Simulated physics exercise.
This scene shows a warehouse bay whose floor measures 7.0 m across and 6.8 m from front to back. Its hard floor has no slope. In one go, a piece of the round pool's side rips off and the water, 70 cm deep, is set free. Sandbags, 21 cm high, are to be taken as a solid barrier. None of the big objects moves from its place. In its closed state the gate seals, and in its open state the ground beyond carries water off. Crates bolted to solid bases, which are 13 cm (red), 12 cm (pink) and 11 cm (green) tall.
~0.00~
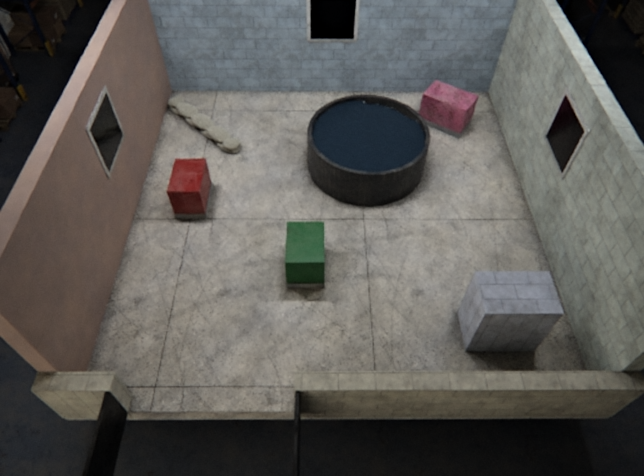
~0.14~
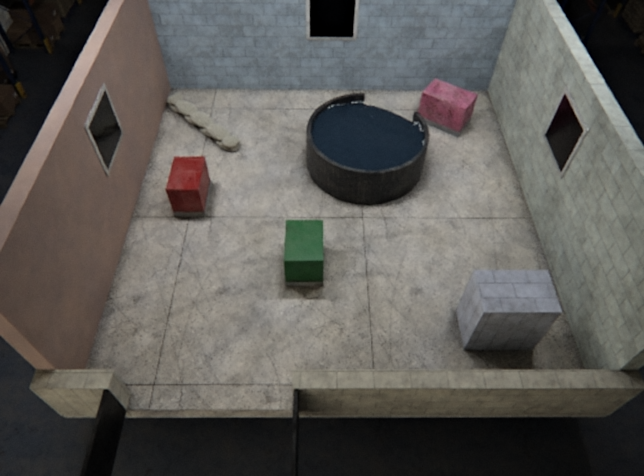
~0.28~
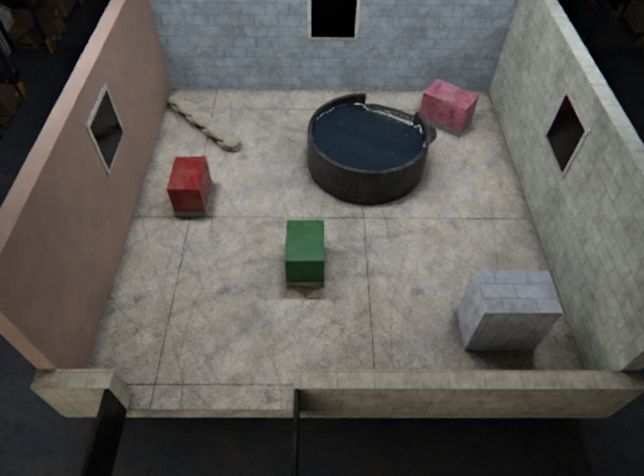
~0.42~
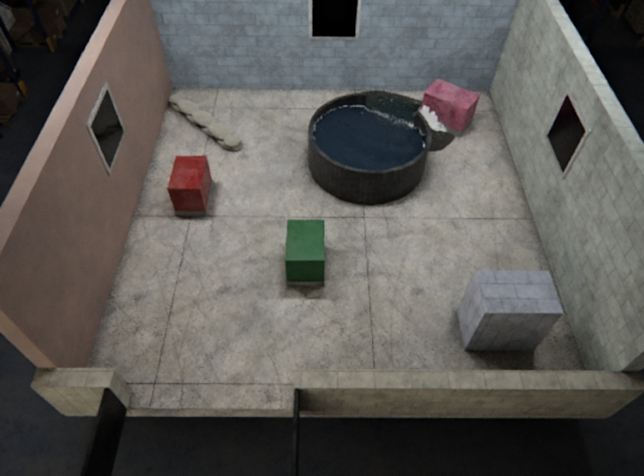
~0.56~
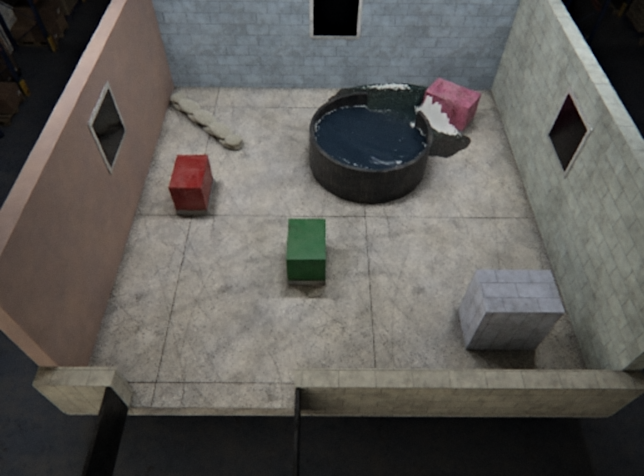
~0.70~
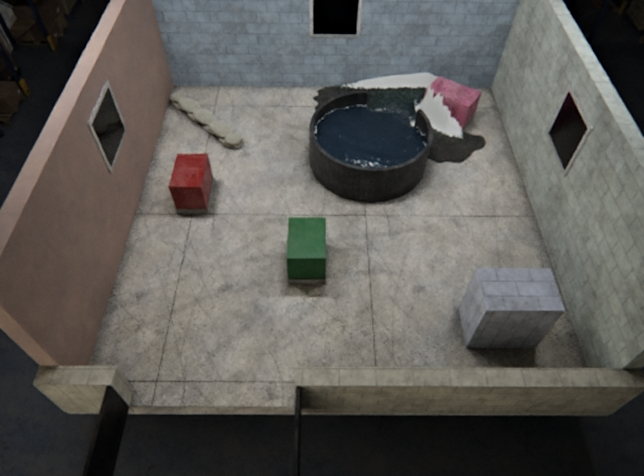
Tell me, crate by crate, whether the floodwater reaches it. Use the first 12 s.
Red crate: Not reached, pink crate: Reached, green crate: Not reached.
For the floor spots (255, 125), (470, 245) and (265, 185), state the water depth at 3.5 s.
Reading - approx. 3 / 5 / 1 cm.
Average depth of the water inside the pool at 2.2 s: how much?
Roughly 33 centimetres.
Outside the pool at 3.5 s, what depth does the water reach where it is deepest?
Some 26 cm deep.
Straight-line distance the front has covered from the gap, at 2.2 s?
Roughly 4.0 metres out.
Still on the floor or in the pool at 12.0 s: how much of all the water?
94 %.
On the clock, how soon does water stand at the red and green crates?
Red 3.4 s; green 5.0 s.
After 1.4 s water covers 15 % of the floor and is deepest (50 cm) near (406, 91); red plinth not reached, pink plinth reached, green plinth not reached.
After 2.2 s water covers 25 % of the floor and is deepest (39 cm) near (398, 91); red plinth not reached, pink plinth reached, green plinth not reached.
After 3.5 s water covers 45 % of the floor and is deepest (26 cm) near (398, 91); red plinth reached, pink plinth reached, green plinth not reached.
After 7.0 s water covers 85 % of the floor and is deepest (14 cm) near (588, 390); red plinth reached, pink plinth reached, green plinth reached.
After 12.0 s water covers 95 % of the floor and is deepest (8 cm) near (83, 387); highest at the red plinth 6 cm, highest at the pink plinth 47 cm, highest at the green plinth 8 cm.
